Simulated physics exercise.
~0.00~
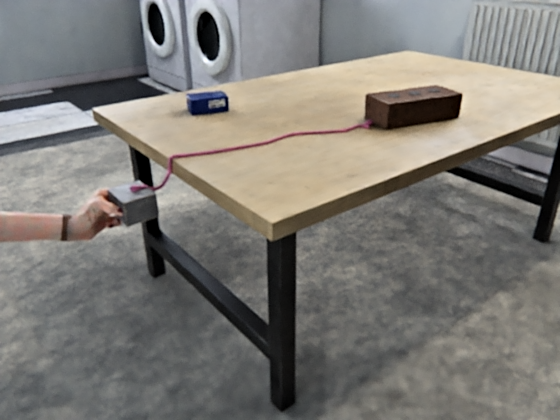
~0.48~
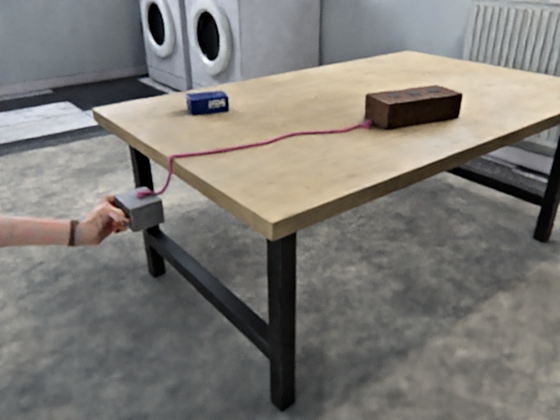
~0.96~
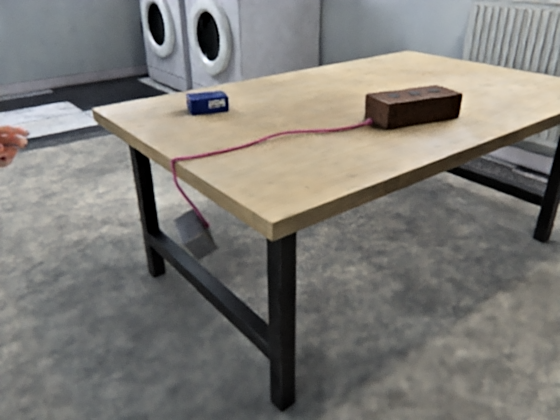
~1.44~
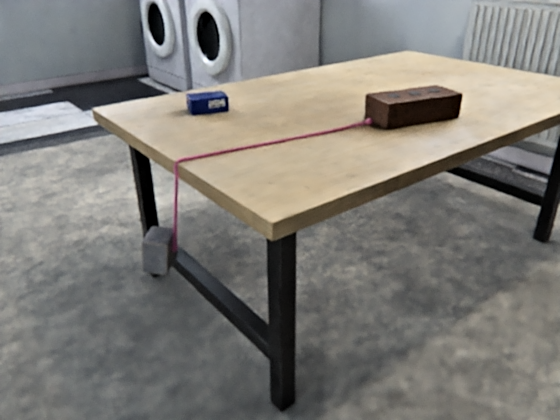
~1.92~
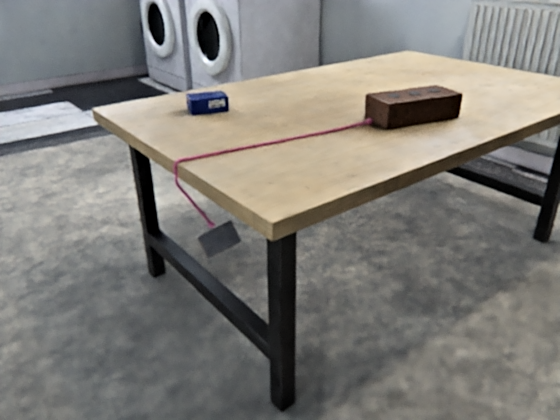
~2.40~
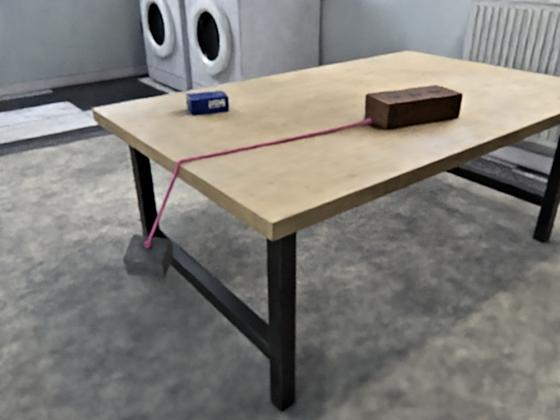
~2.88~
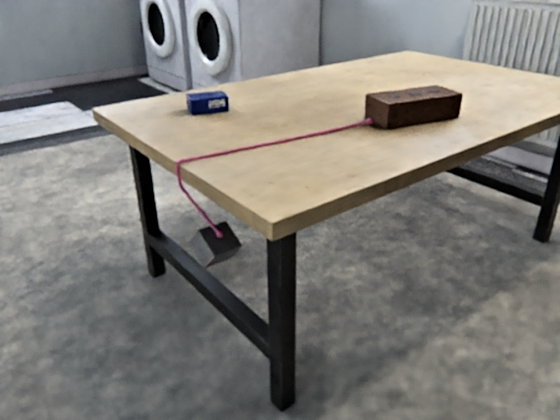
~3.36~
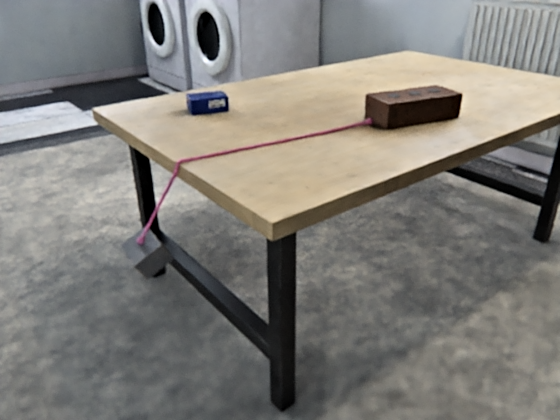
A hand releases a grey block, which swings below the table on a pink shoelace.
